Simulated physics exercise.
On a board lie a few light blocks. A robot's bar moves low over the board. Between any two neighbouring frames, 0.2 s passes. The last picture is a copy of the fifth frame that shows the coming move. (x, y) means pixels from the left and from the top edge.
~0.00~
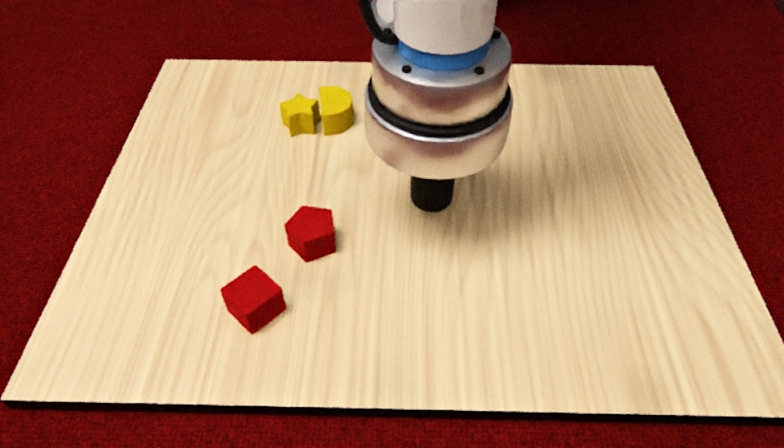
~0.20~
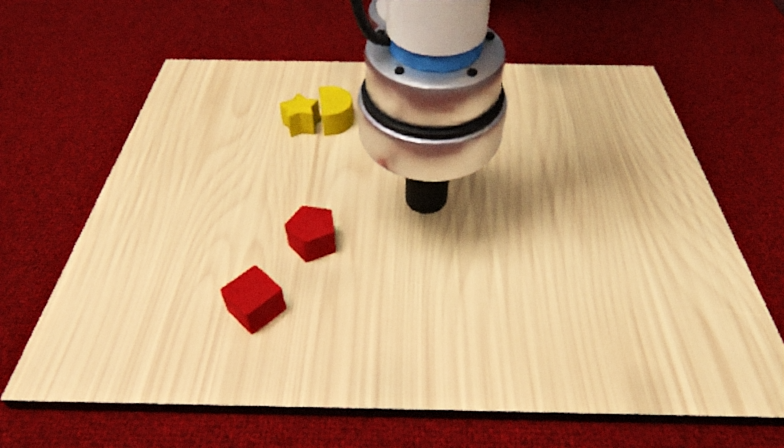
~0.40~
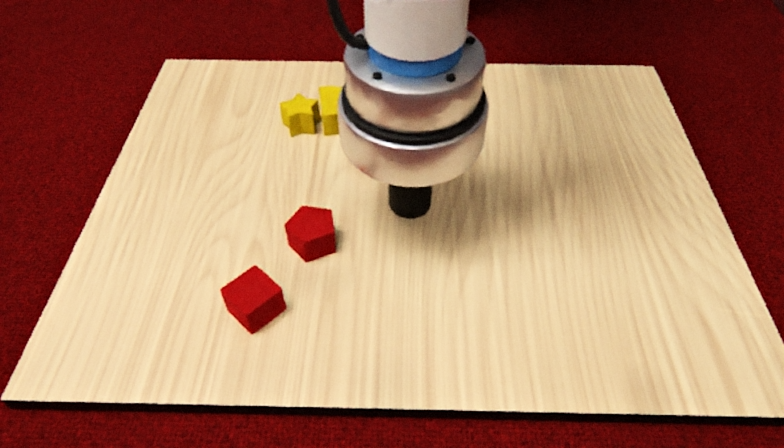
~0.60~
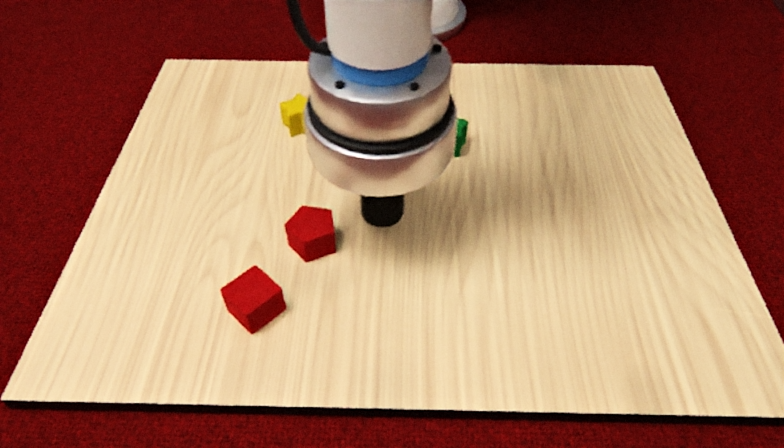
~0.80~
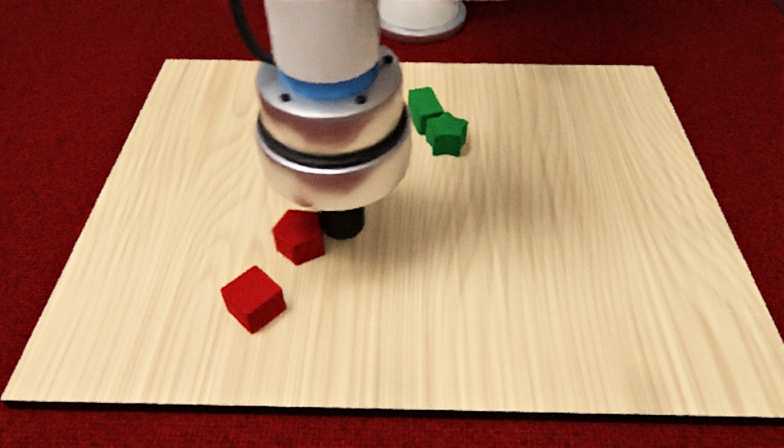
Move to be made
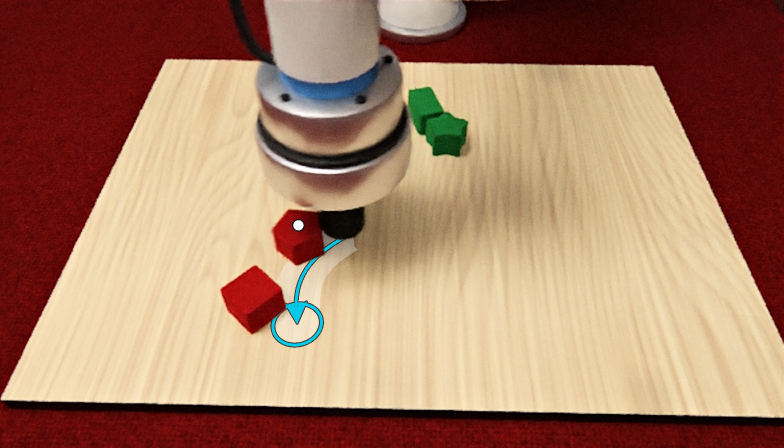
A pale wooden board lies on a deep red carpet, seen from above at an angle by a still camera. Two red blocks sit left of centre, yellow ones rest near the back left, and a silver robot arm with a short black bar stands over the middle. The arm sweeps left, covering the yellow blocks, revealing green ones behind it, and nudges the red five-sided block slightly left.
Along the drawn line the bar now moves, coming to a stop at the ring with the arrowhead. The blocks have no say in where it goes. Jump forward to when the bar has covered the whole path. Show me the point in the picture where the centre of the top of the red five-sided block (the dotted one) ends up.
Pixel (260, 239).
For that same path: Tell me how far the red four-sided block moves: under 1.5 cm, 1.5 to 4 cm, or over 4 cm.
Movement: Under 1.5 cm.
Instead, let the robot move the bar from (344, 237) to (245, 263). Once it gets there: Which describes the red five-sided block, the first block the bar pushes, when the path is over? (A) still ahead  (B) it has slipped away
My answer is option A.
The drawn path runs from (344, 237) over (315, 259) and (298, 289) to (297, 324); the dot is on the red five-sided block.
On the path given first. One third of the way, bar (312, 247); red five-sided block (265, 237), turned 25° clockwise.
Two thirds of the way, bar (295, 278); red five-sided block (260, 239), turned 30° clockwise.
At the end, bar (295, 312); red four-sided block (243, 299), turned 35° clockwise; red five-sided block (260, 239), turned 30° clockwise.
